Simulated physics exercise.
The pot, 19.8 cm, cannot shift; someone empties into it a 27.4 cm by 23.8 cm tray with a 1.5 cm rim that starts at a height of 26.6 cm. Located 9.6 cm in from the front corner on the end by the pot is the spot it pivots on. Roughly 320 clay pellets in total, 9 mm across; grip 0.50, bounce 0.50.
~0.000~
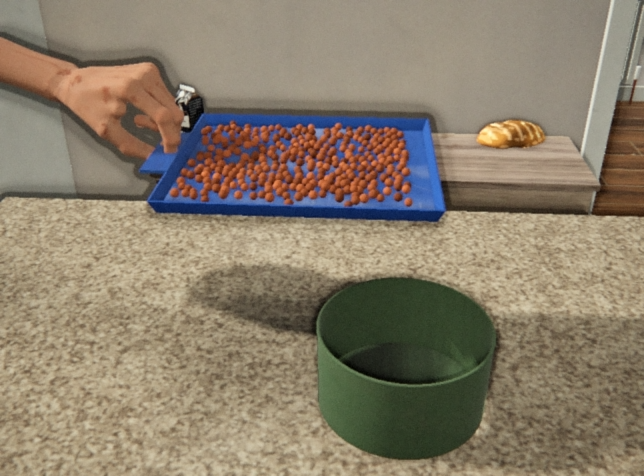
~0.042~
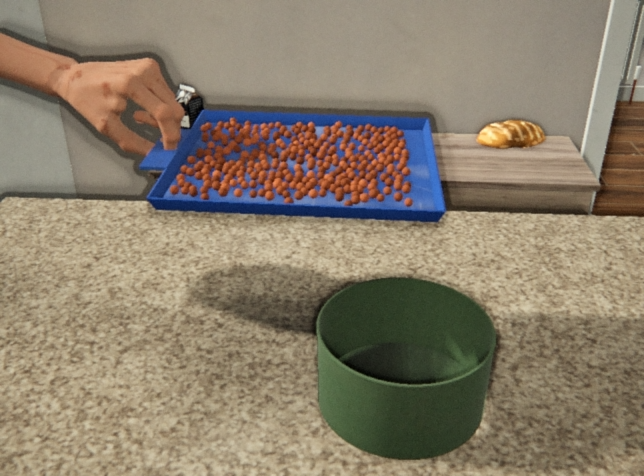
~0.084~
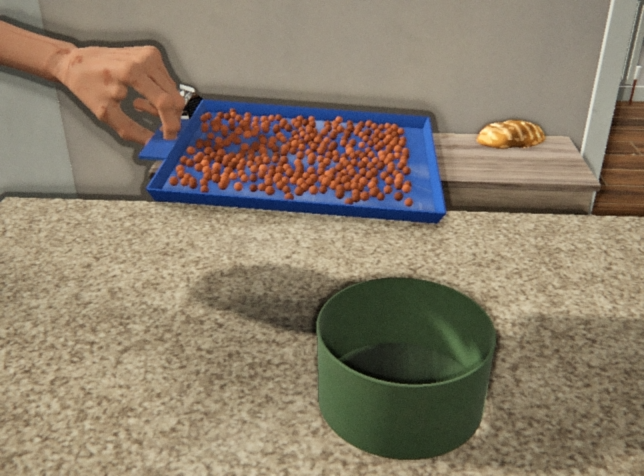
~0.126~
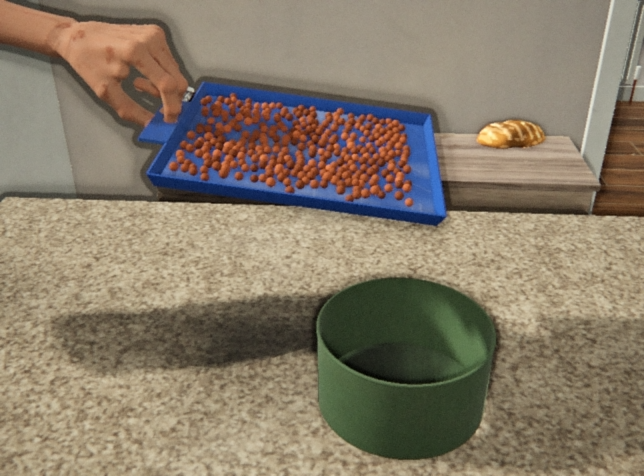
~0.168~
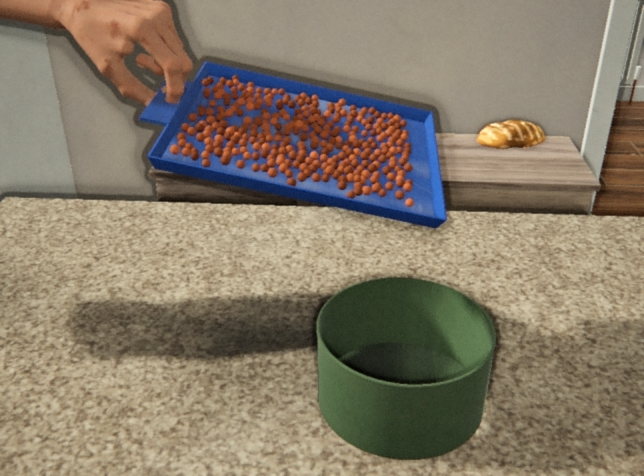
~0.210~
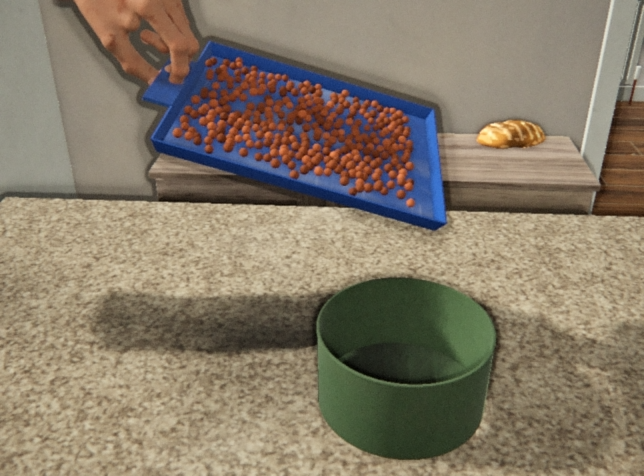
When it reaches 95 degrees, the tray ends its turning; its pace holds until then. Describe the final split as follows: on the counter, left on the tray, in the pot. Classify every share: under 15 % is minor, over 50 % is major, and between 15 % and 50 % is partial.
Counter: Partial, tray: Minor, pot: Major.
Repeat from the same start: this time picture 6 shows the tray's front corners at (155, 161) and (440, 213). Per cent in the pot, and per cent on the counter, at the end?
That works out as pot 75 and counter 25.
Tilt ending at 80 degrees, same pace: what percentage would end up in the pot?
That comes out at some 60 per cent.
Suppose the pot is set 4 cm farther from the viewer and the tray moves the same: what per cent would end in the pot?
In that case some 45 per cent.
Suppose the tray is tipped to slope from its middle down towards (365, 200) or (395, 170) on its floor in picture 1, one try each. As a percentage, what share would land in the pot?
First try: Around 95 percent; second try: Around 30 percent.
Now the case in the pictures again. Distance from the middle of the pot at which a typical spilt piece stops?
Some 20 cm.
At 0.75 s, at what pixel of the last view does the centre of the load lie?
By then the middle of the load sits around (460, 233).
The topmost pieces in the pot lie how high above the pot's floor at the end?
It reaches roughly 2.5 cm.
After 0.54 s, tilt 56 degrees; the tray holds 100 %, the pot 0 %.
After 0.75 s, tilt 80 degrees; the tray holds 45 %, the pot 5 %.
After 1.08 s, tilt 95 degrees; the tray holds 0 %, the pot 60 %.
By 1.7 s all is still; counter 40 %, tray 0 %, pot 60 %.
